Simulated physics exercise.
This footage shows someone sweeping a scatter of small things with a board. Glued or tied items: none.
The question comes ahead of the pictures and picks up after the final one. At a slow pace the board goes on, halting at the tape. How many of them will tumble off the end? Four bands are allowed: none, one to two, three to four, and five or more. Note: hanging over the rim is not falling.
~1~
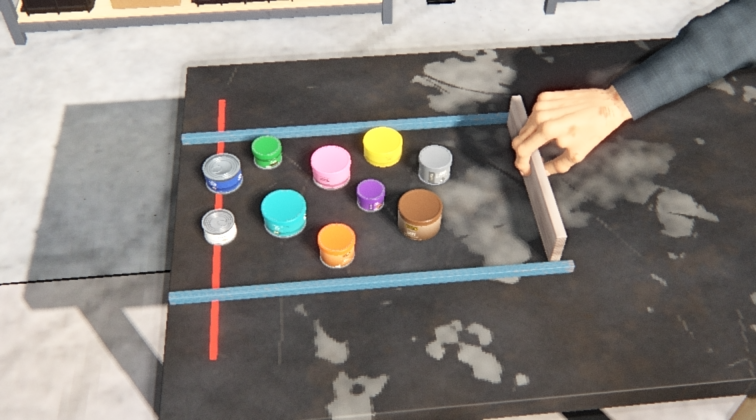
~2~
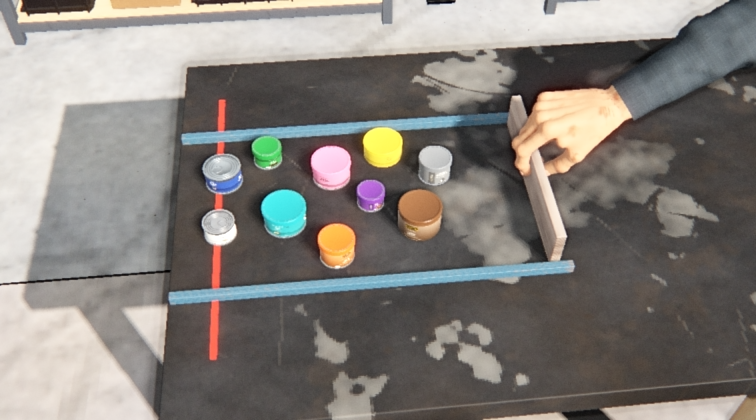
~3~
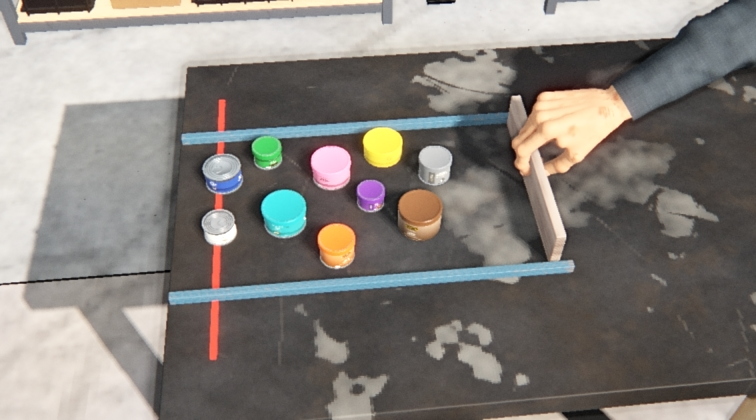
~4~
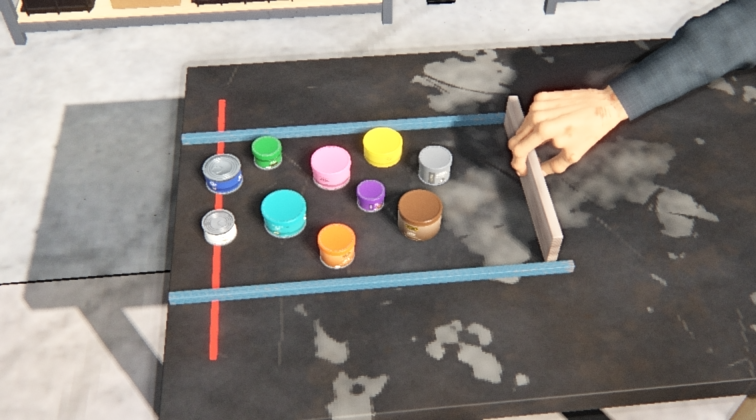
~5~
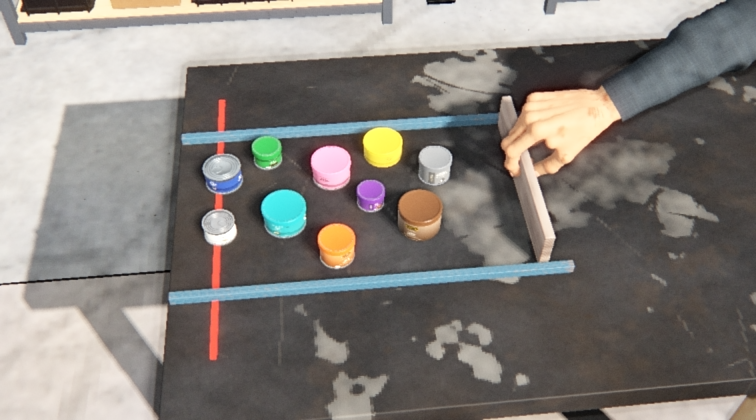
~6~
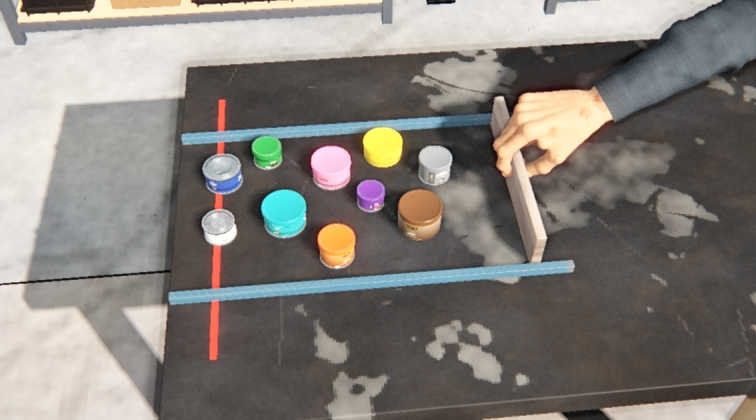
Pretty sure the pieces that leave the surface number five or more this time.
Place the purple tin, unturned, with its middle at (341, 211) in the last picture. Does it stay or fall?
From that start, the object then is safe.
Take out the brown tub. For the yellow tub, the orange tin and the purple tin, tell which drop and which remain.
Yellow tub: Still there; orange tin: Still there; purple tin: Still there.
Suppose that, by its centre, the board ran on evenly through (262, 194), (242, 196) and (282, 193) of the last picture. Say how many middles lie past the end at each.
Counts by place: 1 / 1 / 0.
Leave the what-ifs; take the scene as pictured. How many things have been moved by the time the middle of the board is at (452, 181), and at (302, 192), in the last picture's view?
At the first spot 1, then 10.
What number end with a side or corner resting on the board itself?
It adds up to 5.
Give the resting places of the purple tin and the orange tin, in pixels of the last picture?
Purple tin: (203, 209); orange tin: (196, 265).
Early on, none off yet; white pot at rest near (220, 228); blue tin at rest near (223, 174); green tin at rest near (267, 153).
Finally, the number that fall off is five or more; lost, pink tin, turquoise tin, green tin, blue tin and white pot.
